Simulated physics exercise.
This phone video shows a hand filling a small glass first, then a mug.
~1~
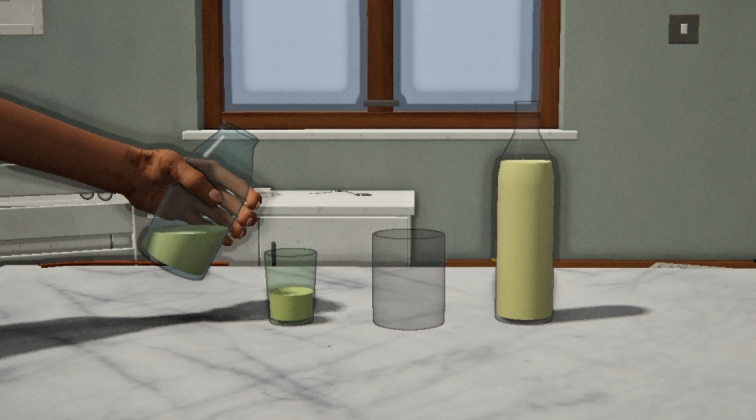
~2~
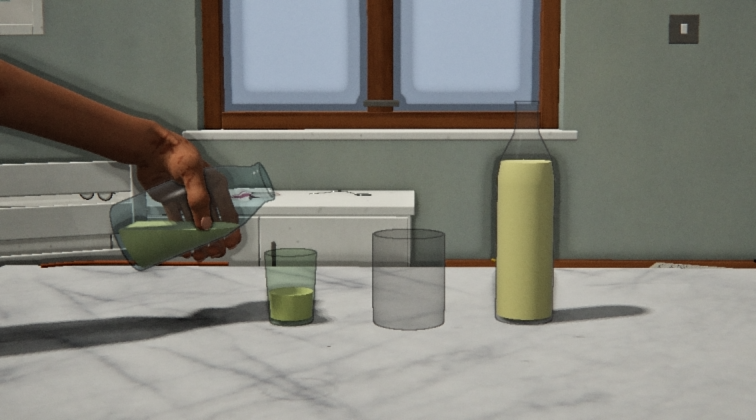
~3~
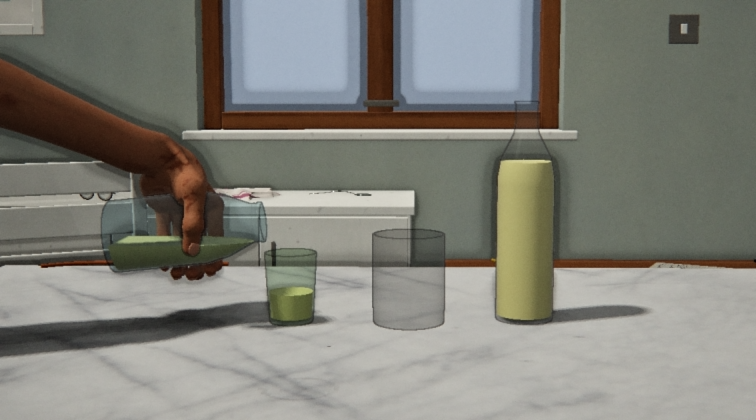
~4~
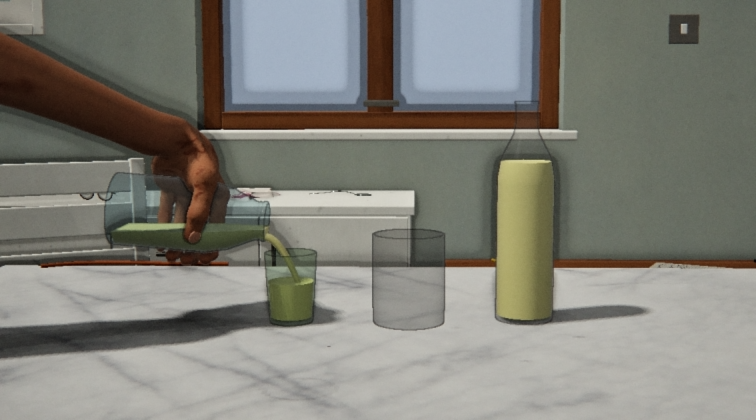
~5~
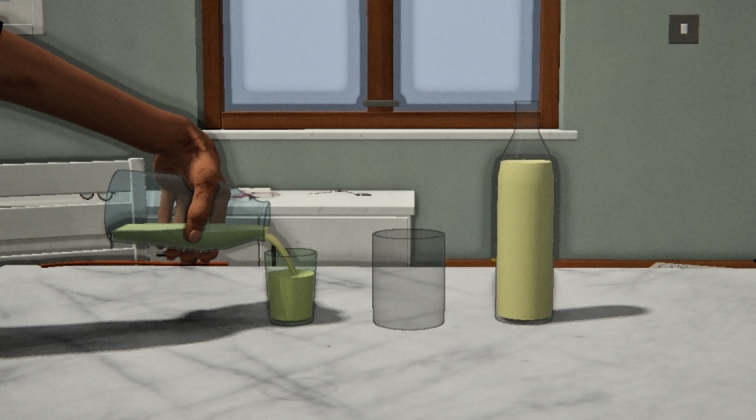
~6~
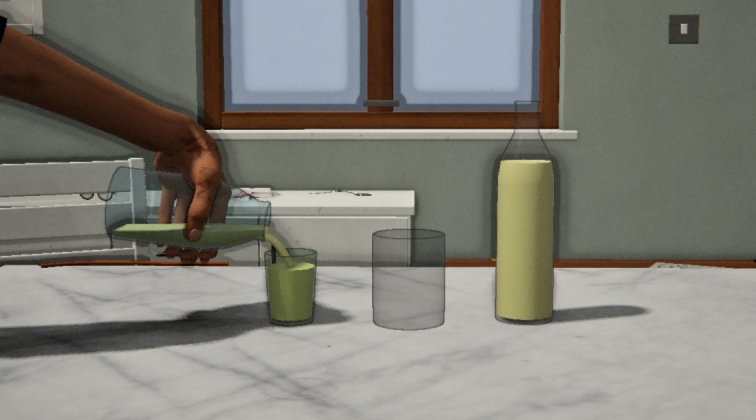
On a marble counter beneath a window, a hand at the left lifts a glass bottle of green liquid beside a small, partly filled glass, an empty container and a taller bottle. The hand tilts the bottle onto its side, then pours a stream that raises the level in the small glass.
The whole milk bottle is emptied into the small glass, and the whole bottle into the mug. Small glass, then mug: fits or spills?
Small glass - spills; mug - spills.
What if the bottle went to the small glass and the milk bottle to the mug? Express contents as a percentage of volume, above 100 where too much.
Estimate: 390 in a hundred, then 40 in a hundred.
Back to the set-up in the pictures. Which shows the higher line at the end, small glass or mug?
The level ends up higher in the one on the right.
Soon after, the small glass is full to the brim and has run over.
In the end, the small glass is full to the brim and has run over; the mug is full to the brim and has run over.
